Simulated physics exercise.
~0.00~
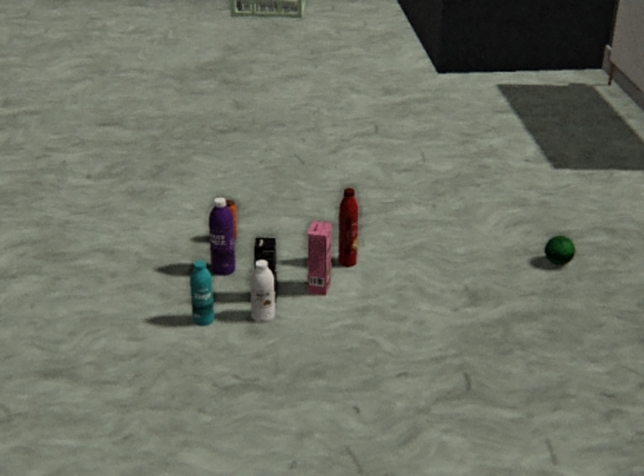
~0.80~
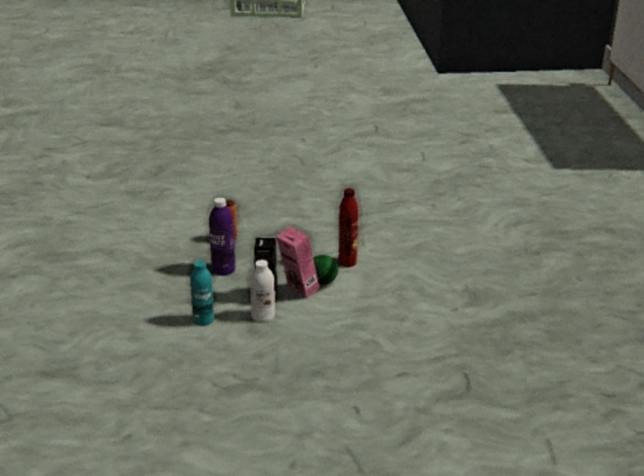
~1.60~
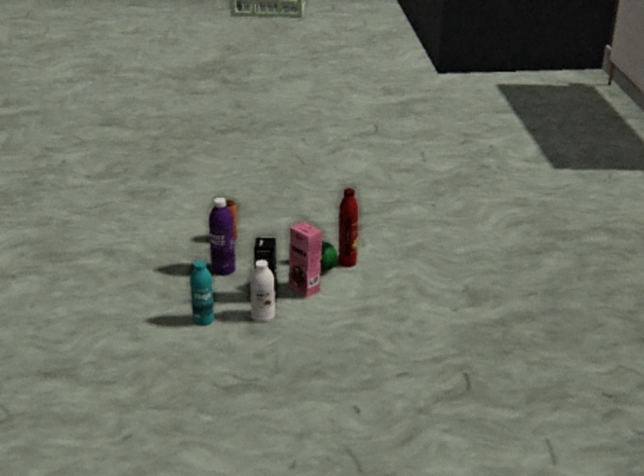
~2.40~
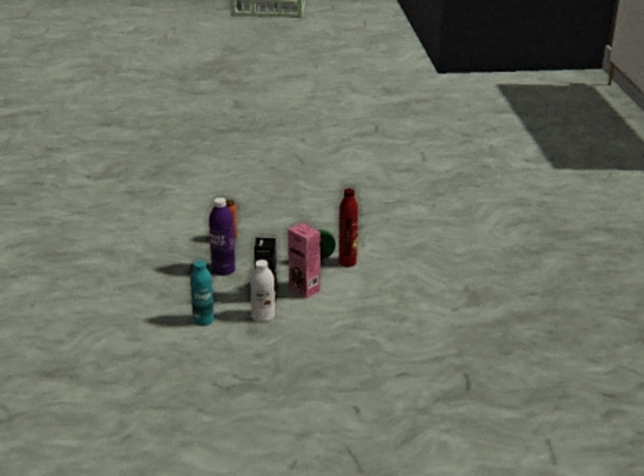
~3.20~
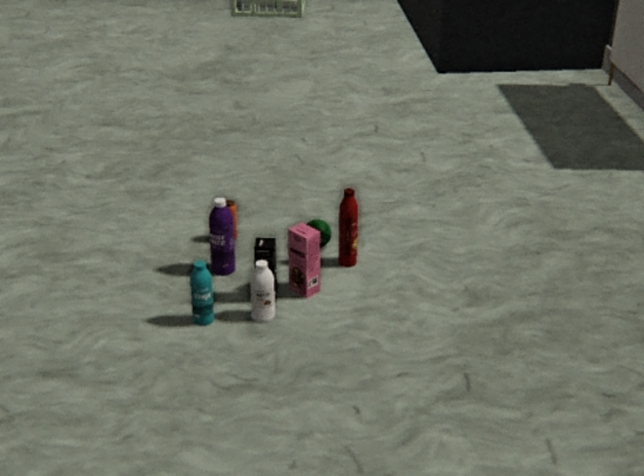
Green ball rolling left into a pink carton among standing bottles, tilting it before it settles upright, the ball drifting behind.
